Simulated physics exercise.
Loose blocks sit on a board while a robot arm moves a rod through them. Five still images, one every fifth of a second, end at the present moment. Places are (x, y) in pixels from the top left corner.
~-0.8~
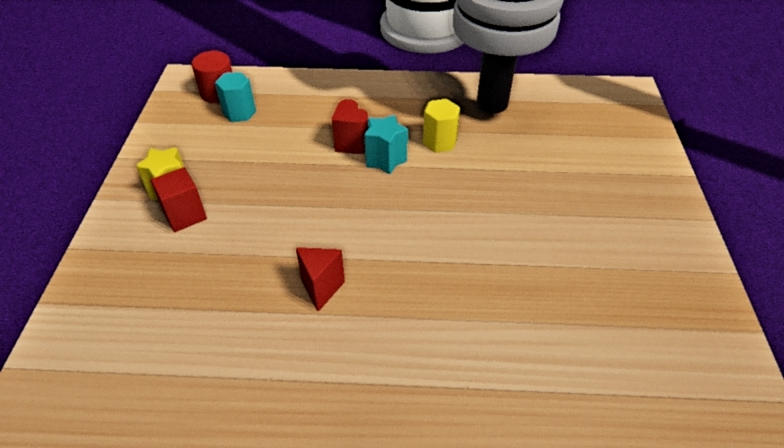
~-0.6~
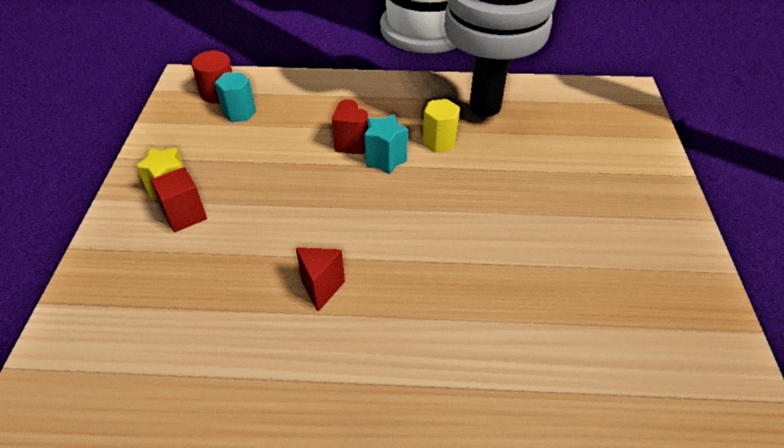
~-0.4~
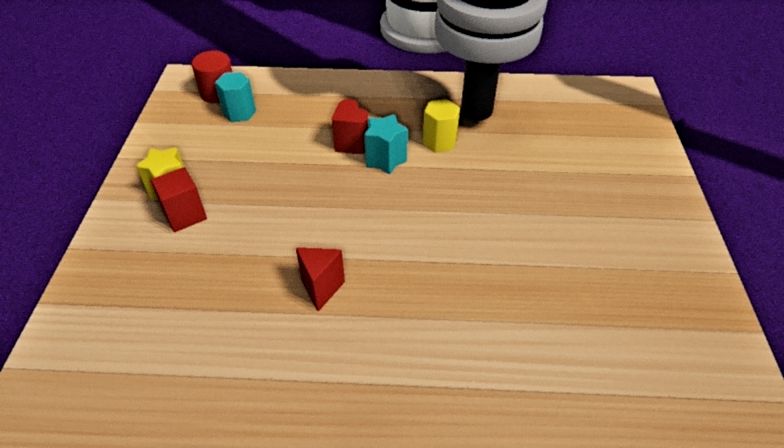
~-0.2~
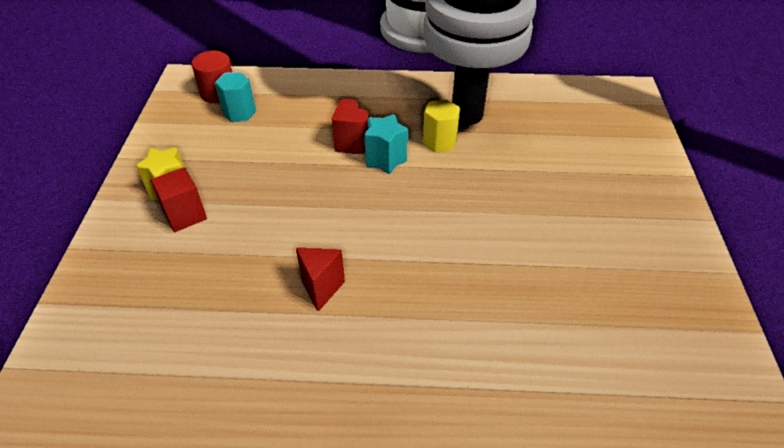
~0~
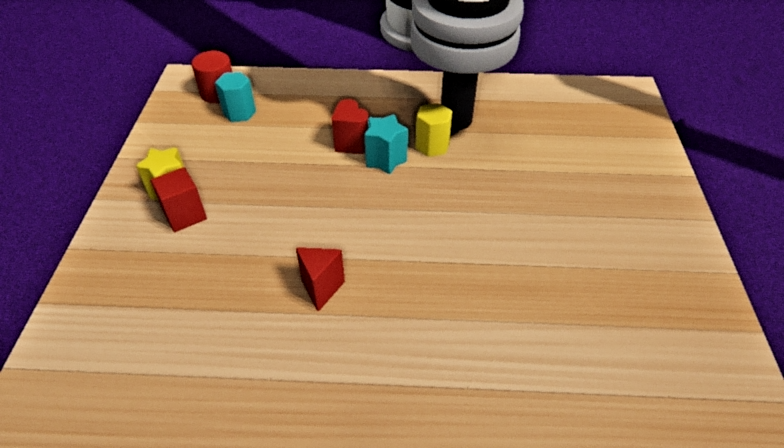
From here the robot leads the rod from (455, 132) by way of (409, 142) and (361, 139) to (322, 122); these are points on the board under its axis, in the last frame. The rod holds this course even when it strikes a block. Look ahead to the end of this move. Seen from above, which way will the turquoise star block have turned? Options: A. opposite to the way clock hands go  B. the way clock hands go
It's B.
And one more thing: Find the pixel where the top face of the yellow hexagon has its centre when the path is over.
My best guess is (400, 132).
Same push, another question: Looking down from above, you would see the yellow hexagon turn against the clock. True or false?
That claim is true.
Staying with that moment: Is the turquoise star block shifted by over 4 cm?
The answer is no.
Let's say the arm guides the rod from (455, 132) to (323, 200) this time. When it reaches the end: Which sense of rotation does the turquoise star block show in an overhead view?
Top view: Clockwise.
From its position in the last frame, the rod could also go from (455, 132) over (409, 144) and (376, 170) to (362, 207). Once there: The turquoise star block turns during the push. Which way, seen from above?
Bird's-eye view: Clockwise.
On the path given first. One third of the way, rod (410, 132); turquoise star block (365, 137), turned 25° clockwise; yellow hexagon (402, 130), turned 35° anticlockwise.
Two thirds of the way, rod (360, 129); red heart block (330, 111), turned 15° clockwise; turquoise star block (361, 139), turned 30° clockwise; yellow hexagon (400, 132), turned 45° anticlockwise.
At the end, rod (321, 112); turquoise hexagon not moved; red heart block (311, 110), turned 25° anticlockwise; turquoise star block (361, 139), turned 30° clockwise; yellow hexagon (400, 132), turned 45° anticlockwise.
